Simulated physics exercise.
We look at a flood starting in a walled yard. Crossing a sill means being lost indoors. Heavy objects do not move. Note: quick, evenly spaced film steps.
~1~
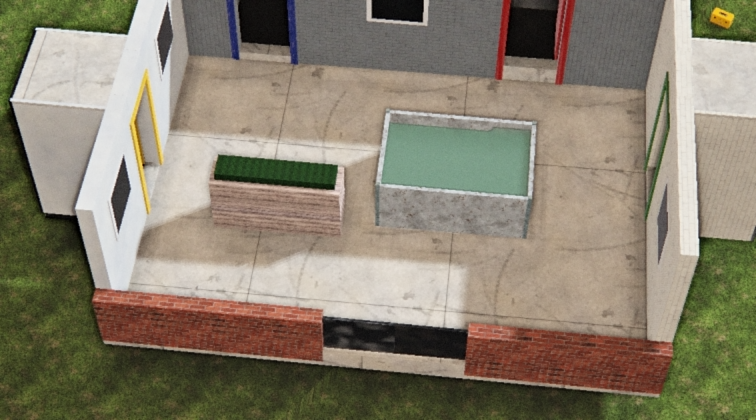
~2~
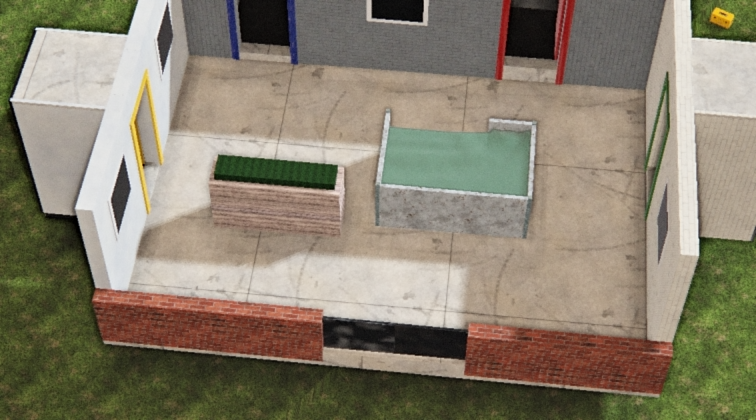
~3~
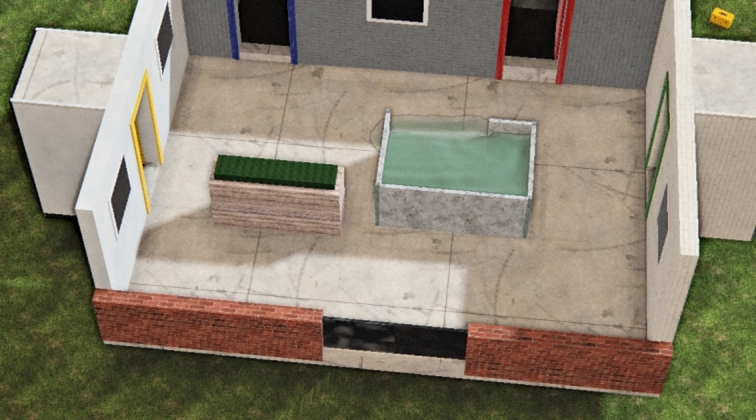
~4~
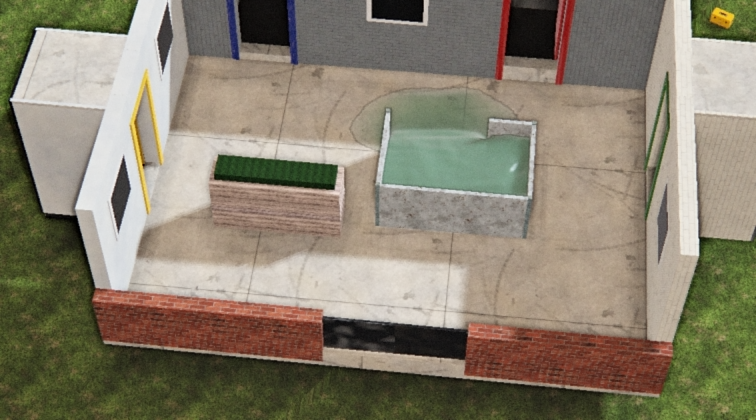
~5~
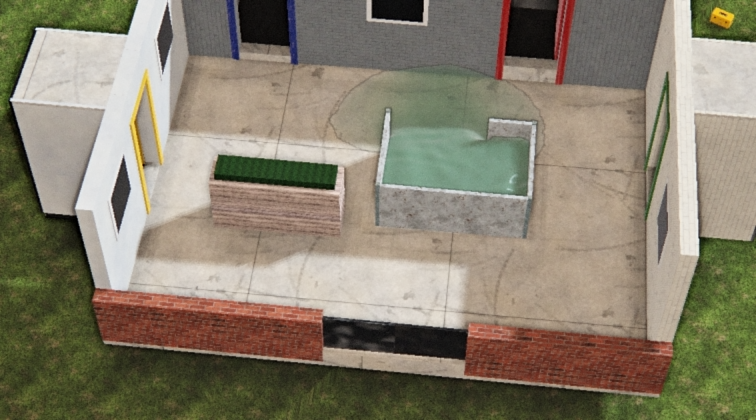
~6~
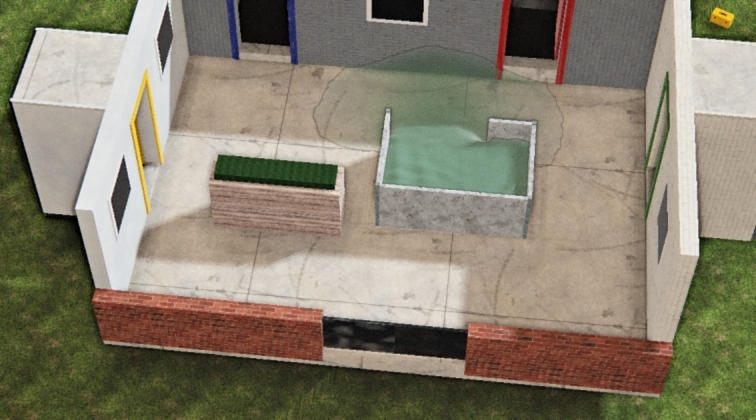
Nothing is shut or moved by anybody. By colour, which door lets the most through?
Yellow is the one.
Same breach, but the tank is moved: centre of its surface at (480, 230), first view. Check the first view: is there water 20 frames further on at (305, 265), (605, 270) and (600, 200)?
Log, spots in order: Unwetted / taken by the flood / taken by the flood.
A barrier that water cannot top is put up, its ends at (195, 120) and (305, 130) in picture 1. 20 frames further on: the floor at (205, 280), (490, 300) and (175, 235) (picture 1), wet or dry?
Going through them in order, I get inundated, high and dry and inundated.
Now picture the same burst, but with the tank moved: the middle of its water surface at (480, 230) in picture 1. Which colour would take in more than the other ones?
That would be the yellow door.
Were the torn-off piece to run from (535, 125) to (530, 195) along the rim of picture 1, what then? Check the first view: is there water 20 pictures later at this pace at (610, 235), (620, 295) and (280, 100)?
Taking them in the order you gave, I'd call them sodden, sodden and spared.
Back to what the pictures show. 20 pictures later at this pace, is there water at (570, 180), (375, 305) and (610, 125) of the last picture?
One after the other: Awash, clear, flooded.
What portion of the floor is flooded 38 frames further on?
Close to 90 percent, by my reckoning.
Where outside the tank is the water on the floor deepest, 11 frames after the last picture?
Approximate pixel: (189, 59).
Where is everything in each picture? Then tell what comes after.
Still water in the water tank at (457, 157), in the first frame.
Water pours out on the water tank's far side and has run to a hidden place, in the second frame.
The front is at a hidden place, out from the gap on the water tank's far side, in the third frame.
Water pours out on the water tank's far side and has run to (479, 94), in the fourth frame.
Water pours out on the water tank's far side and has run to (386, 74), in the fifth frame.
Water pours out on the water tank's far side and has run to (351, 68), in the sixth frame.
A moment on, water covers 20 % of the floor; blue door wet at the sill, nothing in, yellow door not reached, red door wet at the sill, nothing in, green door not reached.
Next, water covers 35 % of the floor; blue door wet at the sill, nothing in, yellow door not reached, red door wet at the sill, nothing in, green door wet at the sill, nothing in.
Then, water covers 60 % of the floor; blue door wet at the sill, nothing in, yellow door a trickle in, red door wet at the sill, nothing in, green door wet at the sill, nothing in.
Later, water covers 90 % of the floor; blue door wet at the sill, nothing in, yellow door some in, red door wet at the sill, nothing in, green door wet at the sill, nothing in.
In the end, water covers 100 % of the floor; blue door wet at the sill, nothing in, yellow door some in, red door wet at the sill, nothing in, green door wet at the sill, nothing in; the yellow door has let in the most.
